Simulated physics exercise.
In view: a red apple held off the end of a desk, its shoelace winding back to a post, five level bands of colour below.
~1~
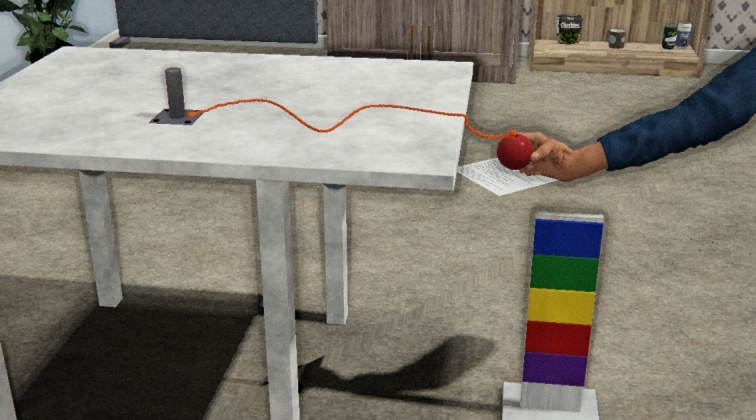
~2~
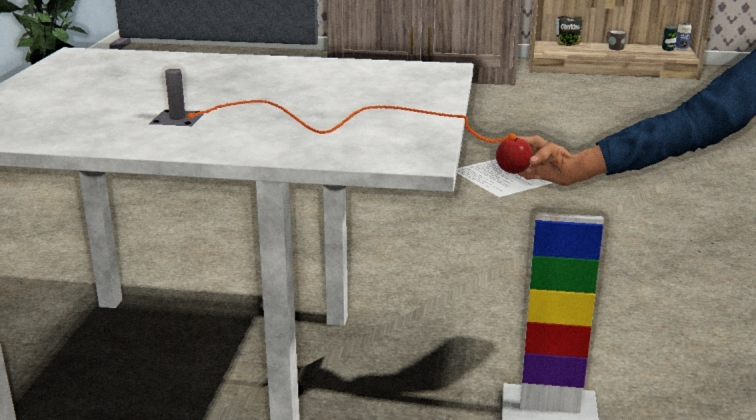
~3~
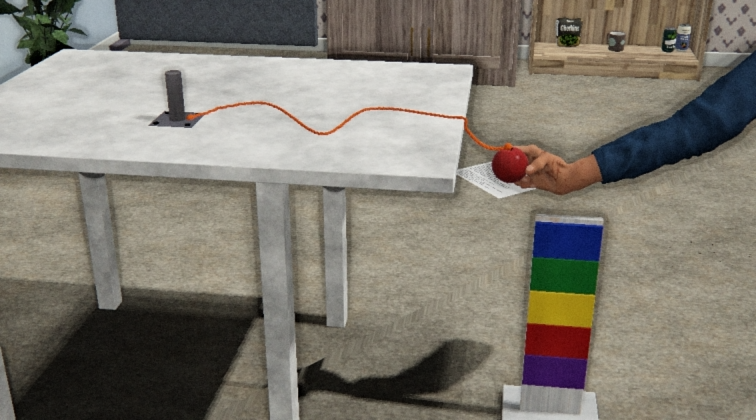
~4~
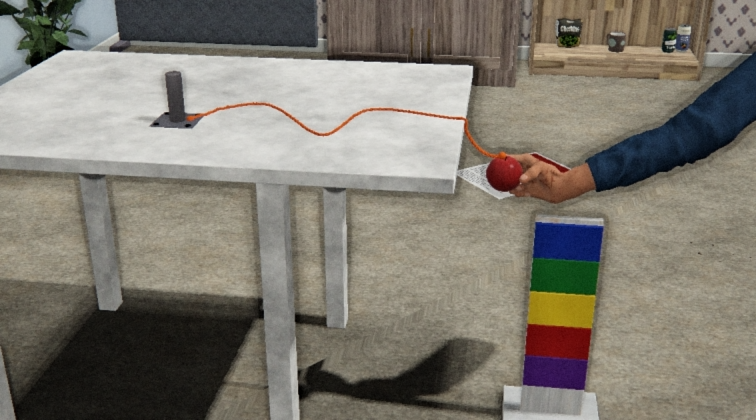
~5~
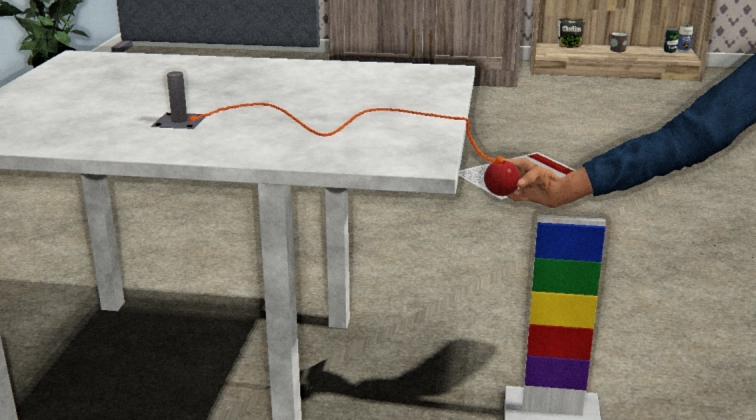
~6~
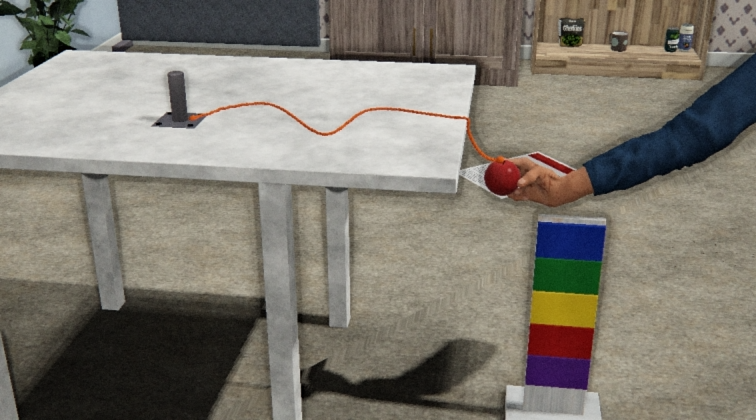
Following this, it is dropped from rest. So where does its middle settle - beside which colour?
Beside yellow.
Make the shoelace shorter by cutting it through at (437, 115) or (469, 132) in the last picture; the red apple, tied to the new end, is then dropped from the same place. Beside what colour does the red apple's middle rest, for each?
Blue; green.
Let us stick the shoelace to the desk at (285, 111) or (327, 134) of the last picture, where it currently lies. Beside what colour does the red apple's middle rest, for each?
Try one: Green. Try two: Blue.
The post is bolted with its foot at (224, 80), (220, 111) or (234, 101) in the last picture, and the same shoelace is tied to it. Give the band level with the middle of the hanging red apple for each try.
Going case by case, it's yellow, red and finally red.
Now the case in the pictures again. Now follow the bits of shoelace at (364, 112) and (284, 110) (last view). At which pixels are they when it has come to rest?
They finish close to (466, 139) and close to (314, 120).
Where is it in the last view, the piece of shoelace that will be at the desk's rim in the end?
Near pixel (357, 115).
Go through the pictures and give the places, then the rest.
In the first picture, red apple (515, 152); blue (568, 240); green (564, 274); yellow (561, 308); red (558, 340); purple (555, 370).
In the second picture, red apple (514, 155); shoelace through (218, 107) (281, 108) (321, 133) (362, 110) (434, 114).
In the third picture, red apple (510, 165).
In the fourth picture, red apple (504, 174); shoelace through (218, 109) (281, 110) (321, 135) (361, 112) (434, 116).
In the fifth picture, red apple (502, 178).
In the sixth picture, red apple (502, 178); shoelace through (220, 109) (284, 110) (323, 135) (364, 112) (436, 115).
Soon after, apple near (452, 302); level with yellow.
Then, apple near (462, 304); level with yellow.
At rest, apple near (459, 305); level with yellow. The yellow one.
